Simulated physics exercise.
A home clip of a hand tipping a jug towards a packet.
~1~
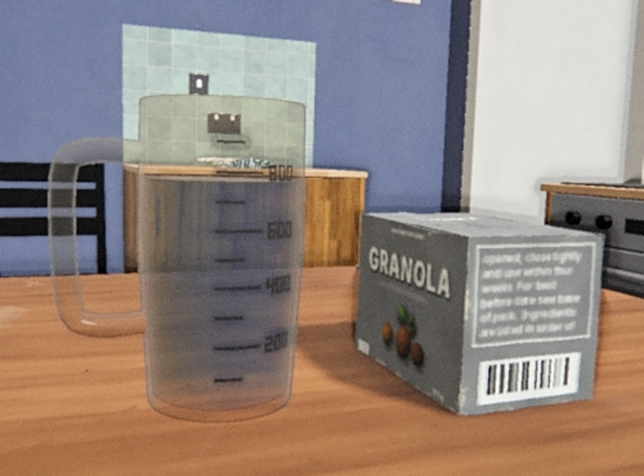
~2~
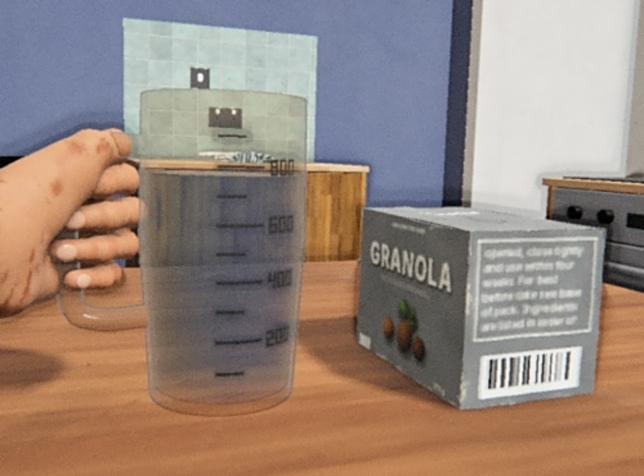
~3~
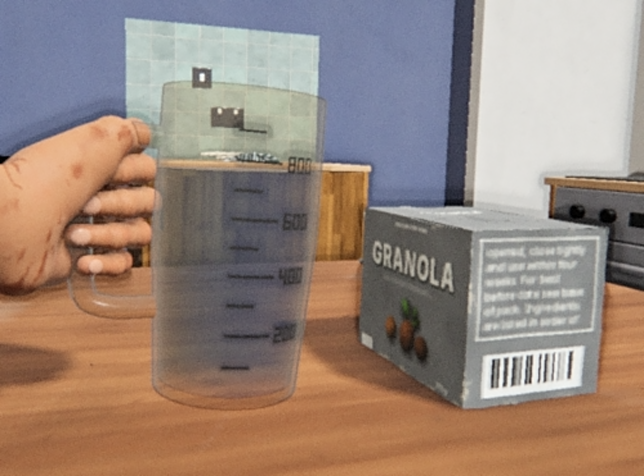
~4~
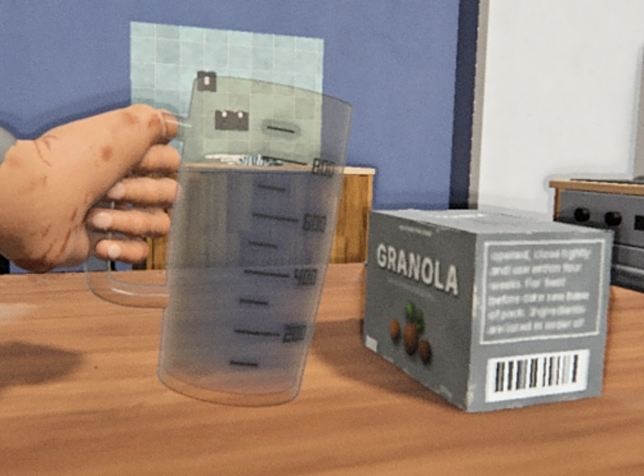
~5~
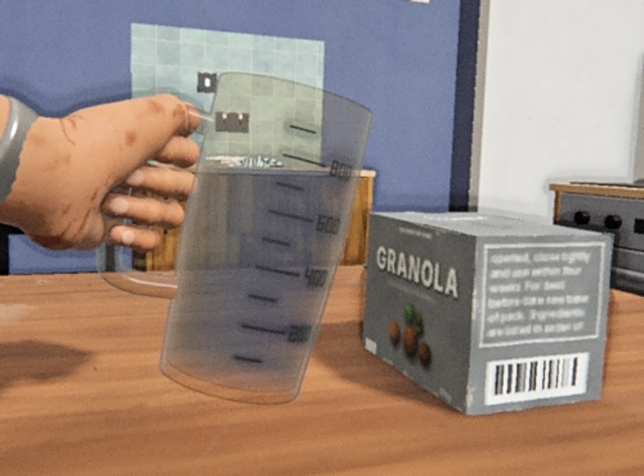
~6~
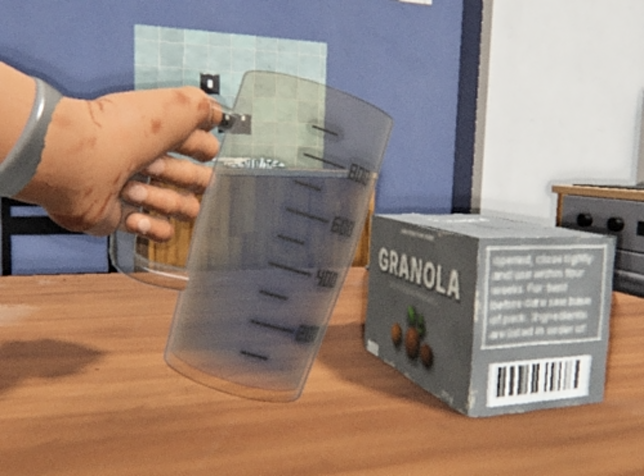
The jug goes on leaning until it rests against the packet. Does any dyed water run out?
As it turns out, it keeps it all in.
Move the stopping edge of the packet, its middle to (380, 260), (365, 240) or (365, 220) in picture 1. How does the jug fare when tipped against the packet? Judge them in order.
As listed: Copes, loses none, stays dry.
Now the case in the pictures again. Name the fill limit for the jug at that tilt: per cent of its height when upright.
Roughly 85 per cent.
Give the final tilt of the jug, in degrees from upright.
Roughly 35°.
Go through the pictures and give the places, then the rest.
It stands upright; jug (222, 248) about three quarters full, in the first frame.
A hand takes hold; jug about three quarters full, surface at (224, 175); packet (467, 291), in the second frame.
The top moves towards the packet; jug (235, 237) about three quarters full, in the third frame.
On the way over; jug about three quarters full, surface at (263, 170); packet (473, 294), in the fourth frame.
It is leaning; jug (264, 233) about three quarters full, in the fifth frame.
Tipping on its foot; jug about three quarters full, surface at (297, 171); packet (475, 299), in the sixth frame.
Soon after, the jug leans by about 25°; nothing has left it.
Later, the jug leans by about 30°; nothing has left it.
In the end, the jug leans by about 35°, against the packet; nothing has left it.
